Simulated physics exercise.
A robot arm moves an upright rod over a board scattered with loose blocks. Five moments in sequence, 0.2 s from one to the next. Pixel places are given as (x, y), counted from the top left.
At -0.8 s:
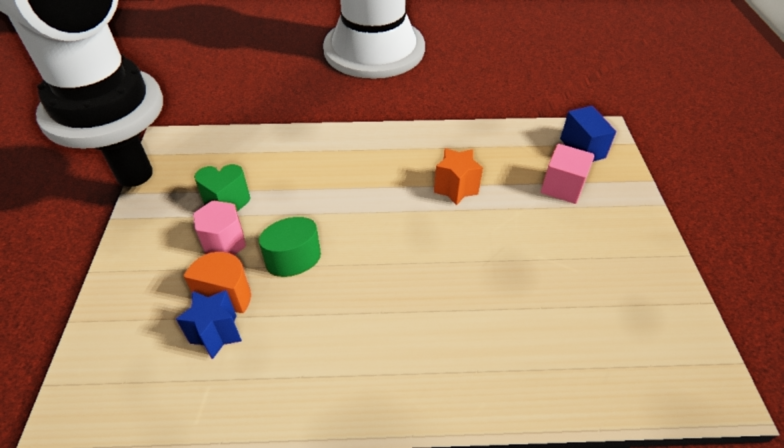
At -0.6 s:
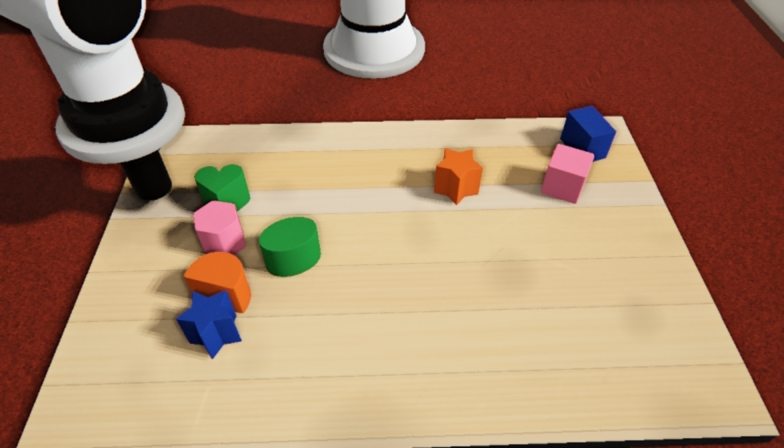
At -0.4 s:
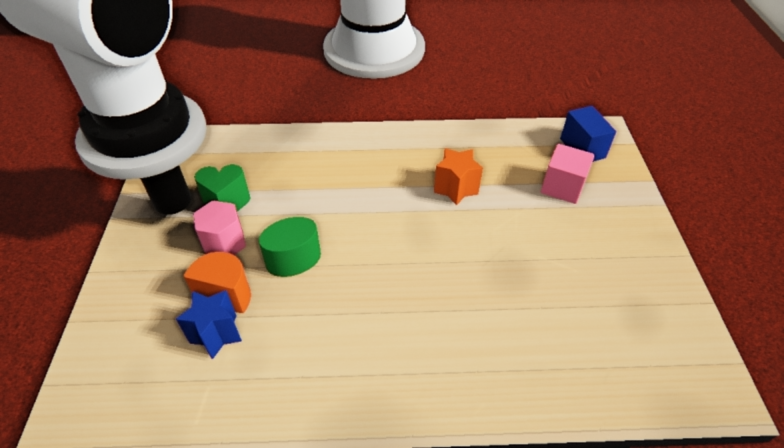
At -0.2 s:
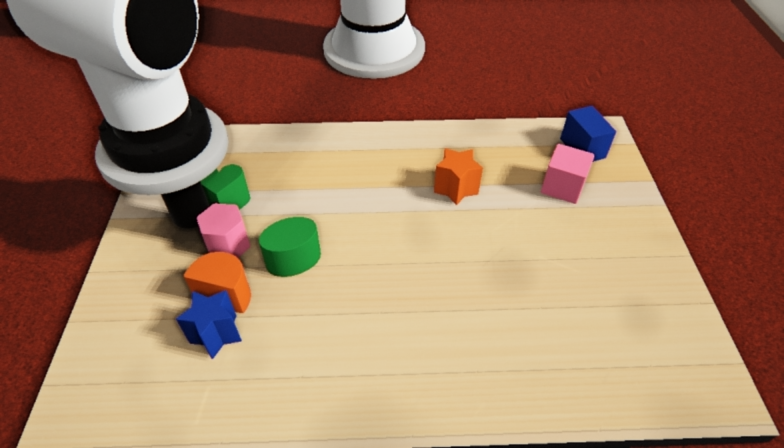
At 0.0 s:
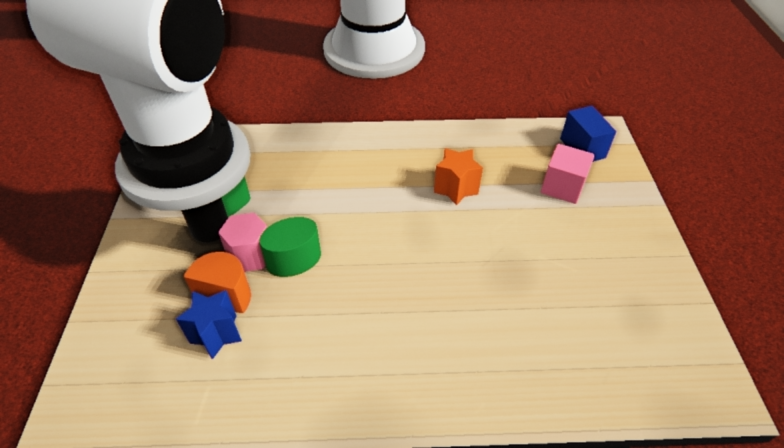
Robot arm sliding a black rod rightward across a wooden board, nudging a pink six-sided block toward a green oval block.
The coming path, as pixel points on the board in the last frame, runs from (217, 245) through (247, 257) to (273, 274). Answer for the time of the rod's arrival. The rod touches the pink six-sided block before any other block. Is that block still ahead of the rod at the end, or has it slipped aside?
The rod pushes it to the end.
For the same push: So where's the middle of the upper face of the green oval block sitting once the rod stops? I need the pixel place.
In the picture, it is at (337, 245).
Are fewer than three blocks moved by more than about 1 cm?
Yes, that is what happens.
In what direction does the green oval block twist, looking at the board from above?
Counter-clockwise, from overhead.
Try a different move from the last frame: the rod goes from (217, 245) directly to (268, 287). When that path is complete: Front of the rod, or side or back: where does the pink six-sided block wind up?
Looking at the end of the path, the pink six-sided block is still being driven ahead.
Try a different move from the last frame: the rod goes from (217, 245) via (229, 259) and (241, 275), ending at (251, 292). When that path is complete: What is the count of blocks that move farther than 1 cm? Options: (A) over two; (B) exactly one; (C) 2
The correct letter is A.
What follows on the original path. Halfway along, rod at (242, 241); pink six-sided block at (272, 245), turned 15° clockwise; green oval block at (319, 241), turned 45° anticlockwise.
At the end, rod at (269, 259); orange half-round block still; pink six-sided block at (300, 265); green oval block at (337, 245), turned 95° anticlockwise.
